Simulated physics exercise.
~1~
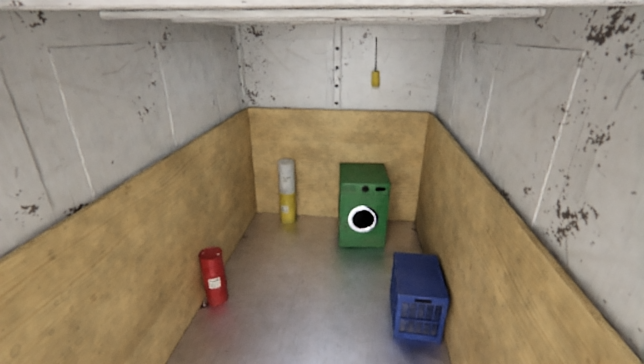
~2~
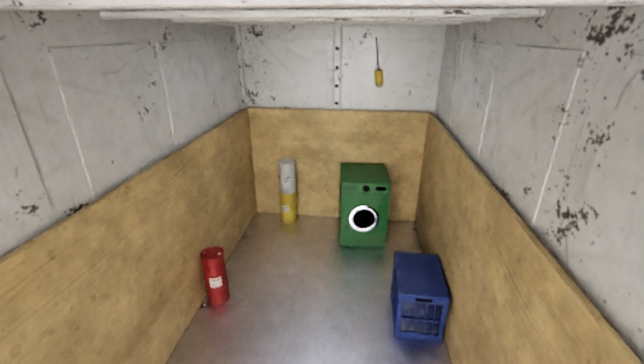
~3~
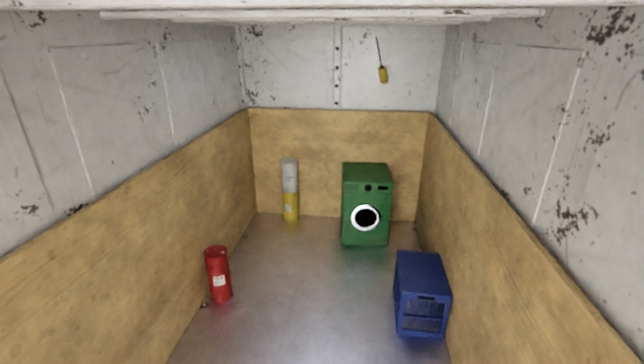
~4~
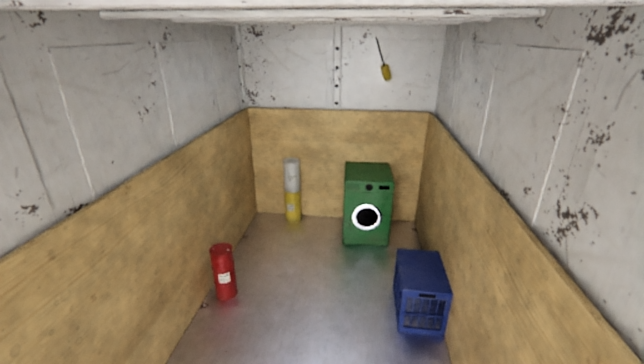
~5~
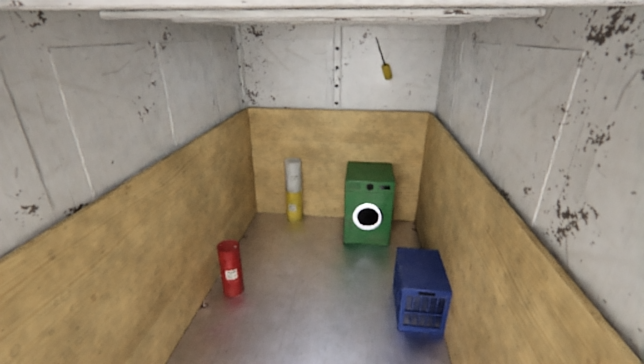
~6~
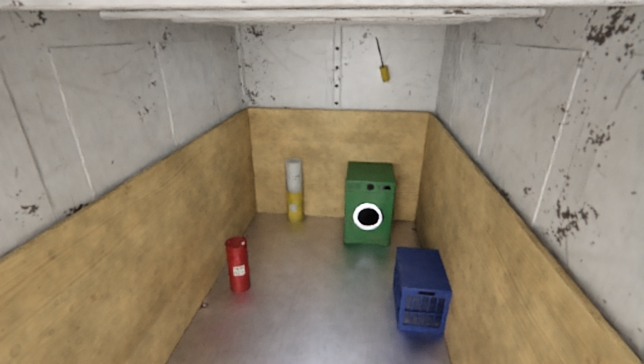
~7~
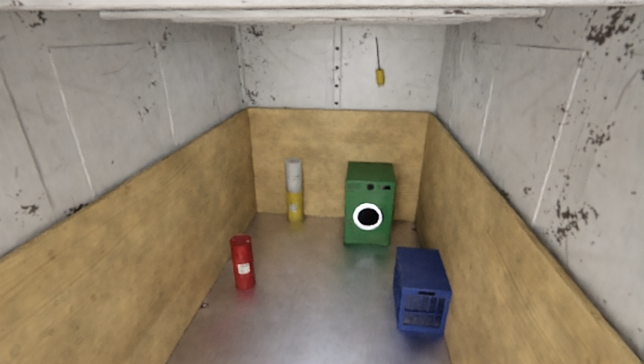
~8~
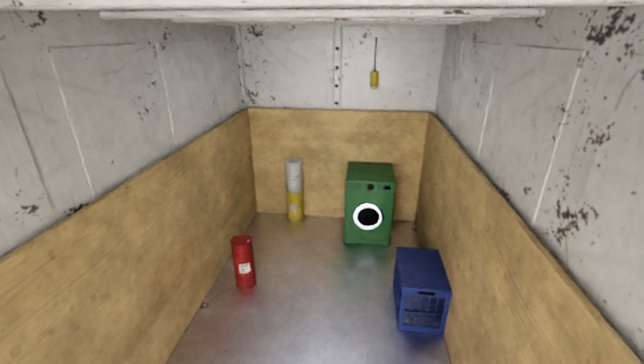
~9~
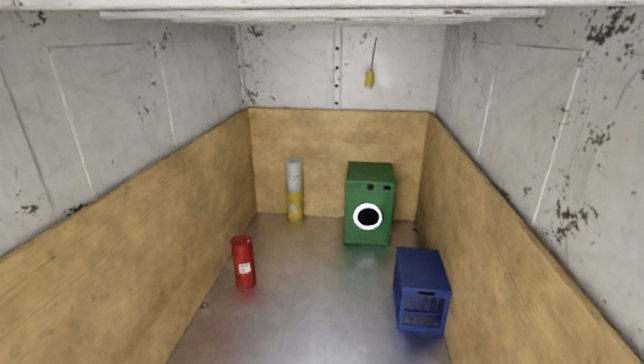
The load bay of a delivery van is seen from behind, looking toward the front wall, by a still camera. A red canister stands near the left wall, a white canister with a yellow one beneath it stands at the back, a green appliance sits at the back right, and a blue chest is nearer on the right. A small yellow lamp hangs above and swings to the right. The red canister slides away from the left wall and forward, staying upright, while the others barely shift. The lamp swings back leftward, and the red canister comes to rest, still standing.
